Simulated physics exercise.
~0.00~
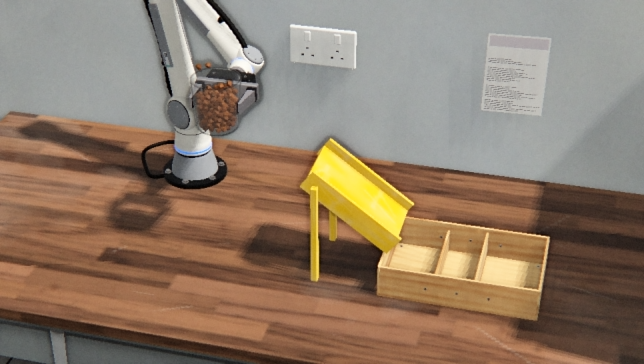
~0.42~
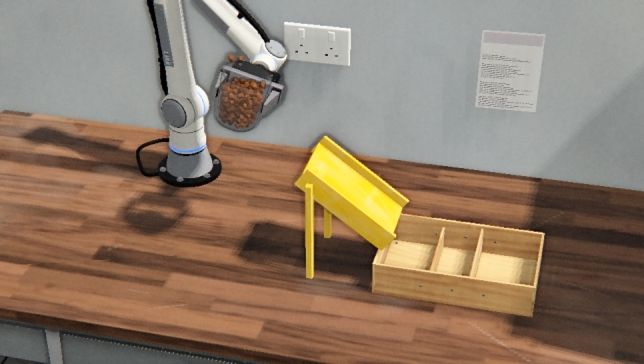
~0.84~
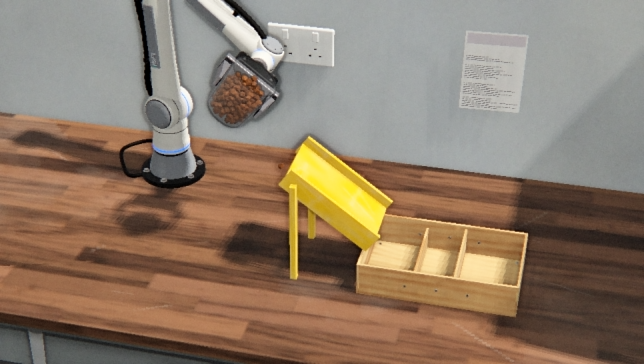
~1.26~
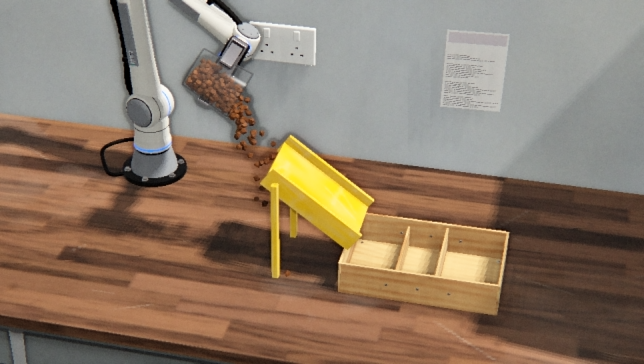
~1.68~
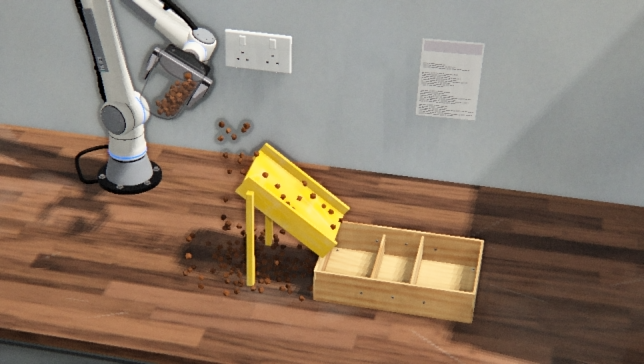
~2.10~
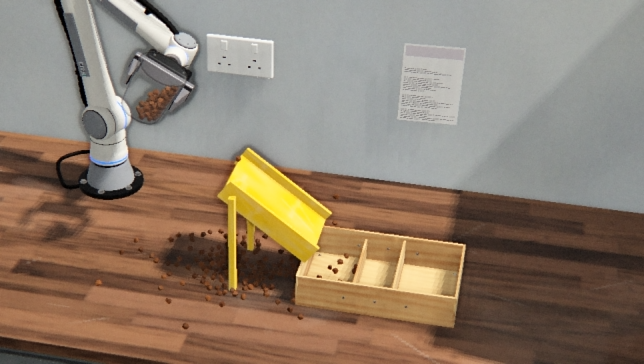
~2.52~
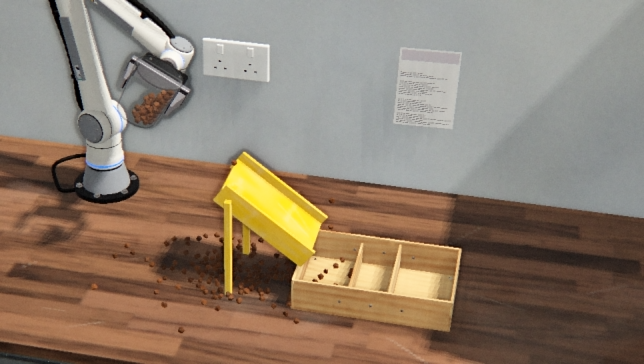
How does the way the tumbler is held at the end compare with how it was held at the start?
The robot arm held the tumbler upright at the start, but at the end it was leaning.
